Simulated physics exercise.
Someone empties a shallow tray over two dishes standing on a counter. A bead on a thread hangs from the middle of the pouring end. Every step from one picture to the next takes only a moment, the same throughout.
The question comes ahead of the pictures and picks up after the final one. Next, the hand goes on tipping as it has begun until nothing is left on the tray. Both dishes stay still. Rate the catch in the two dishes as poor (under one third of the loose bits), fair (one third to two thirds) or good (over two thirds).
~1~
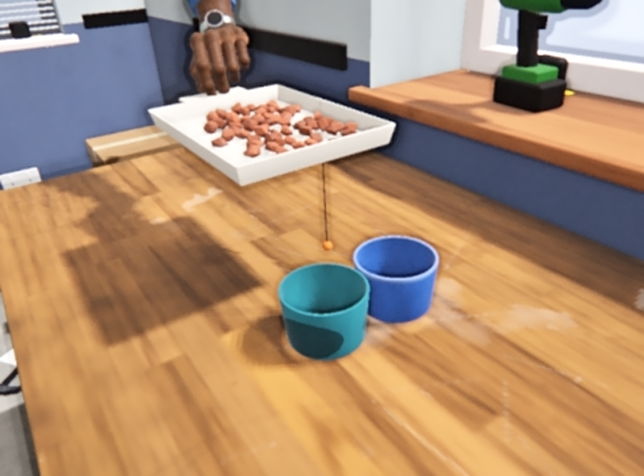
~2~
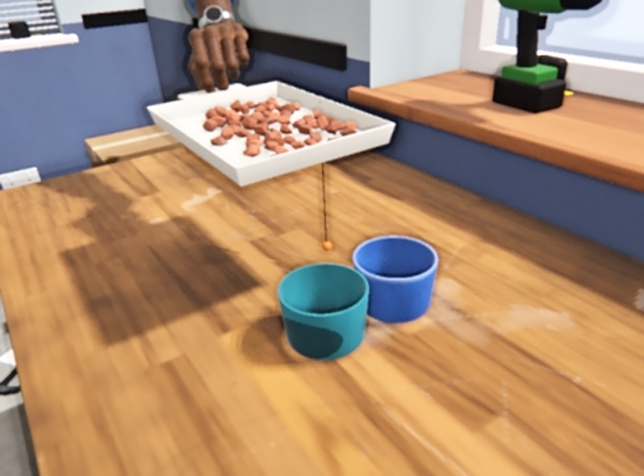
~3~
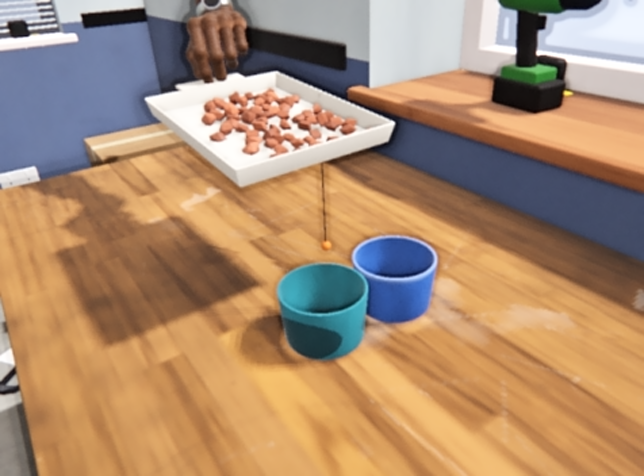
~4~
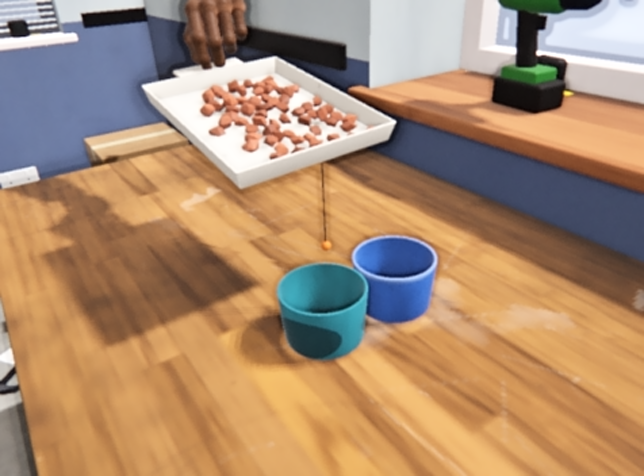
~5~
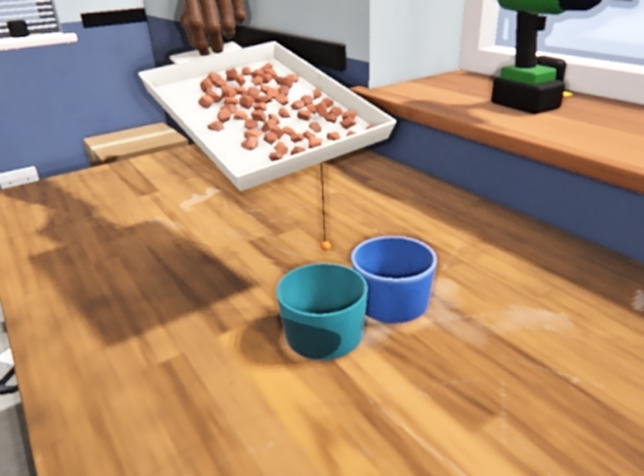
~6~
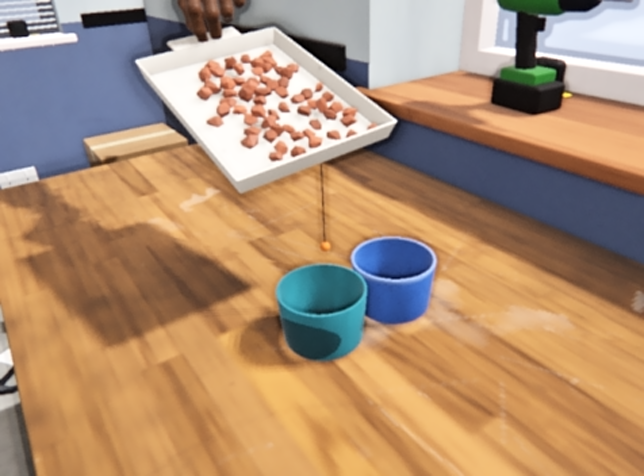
Fair.
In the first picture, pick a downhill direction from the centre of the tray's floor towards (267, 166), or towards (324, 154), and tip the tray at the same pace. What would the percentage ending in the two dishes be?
In turn, 40 percent and then 90 percent.
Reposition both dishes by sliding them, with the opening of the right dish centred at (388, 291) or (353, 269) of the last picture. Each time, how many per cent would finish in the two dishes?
Trial 1 around 20 percent, trial 2 around 90 percent.
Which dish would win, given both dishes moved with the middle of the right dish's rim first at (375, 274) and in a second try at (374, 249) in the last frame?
Place one: The leftmost one; place two: The leftmost one.
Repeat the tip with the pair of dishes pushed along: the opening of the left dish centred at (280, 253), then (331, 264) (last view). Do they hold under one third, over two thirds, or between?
First less than a third, then less than a third.
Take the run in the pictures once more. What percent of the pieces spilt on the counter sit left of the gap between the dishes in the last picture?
80 per cent or thereabouts.
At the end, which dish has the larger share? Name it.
Observation: The left-placed dish is the fuller of the two.
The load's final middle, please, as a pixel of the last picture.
Once it all stops, the middle lies near (311, 335).
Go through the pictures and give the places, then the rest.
In the first frame, corners of the pouring end near (239, 164) and (389, 124), level; middle of the load near (264, 129), bits of crushed brick; left dish near (351, 330); right dish near (423, 294); bead on its thread near (327, 246).
In the second frame, corners of the pouring end near (239, 165) and (388, 124), level; middle of the load near (263, 127).
In the third frame, corners of the pouring end near (238, 166) and (388, 123), tipped barely, lowest at the left corner; middle of the load near (262, 122).
In the fourth frame, corners of the pouring end near (239, 169) and (389, 121), tipped a little, lowest at the left corner; middle of the load near (262, 115).
In the fifth frame, corners of the pouring end near (239, 172) and (389, 121), tipped a little, lowest at the left corner; middle of the load near (261, 108).
In the sixth frame, corners of the pouring end near (239, 176) and (390, 120), tipped clearly, lowest at the left corner; middle of the load near (260, 101); left dish near (348, 331); right dish near (421, 295).
Shortly afterwards, tray tipped steeply; all but a few on the tray; only a few in the air.
Next, tray tipped right over; near half on the tray; near a quarter in the left dish; near a quarter outside both; a little in the air.
Some moments later, tray tipped past a quarter turn; near half in the left dish; only a few in the right dish; near half outside both.
In the end, tray tipped past a quarter turn; near half in the left dish; only a few in the right dish; near half outside both.
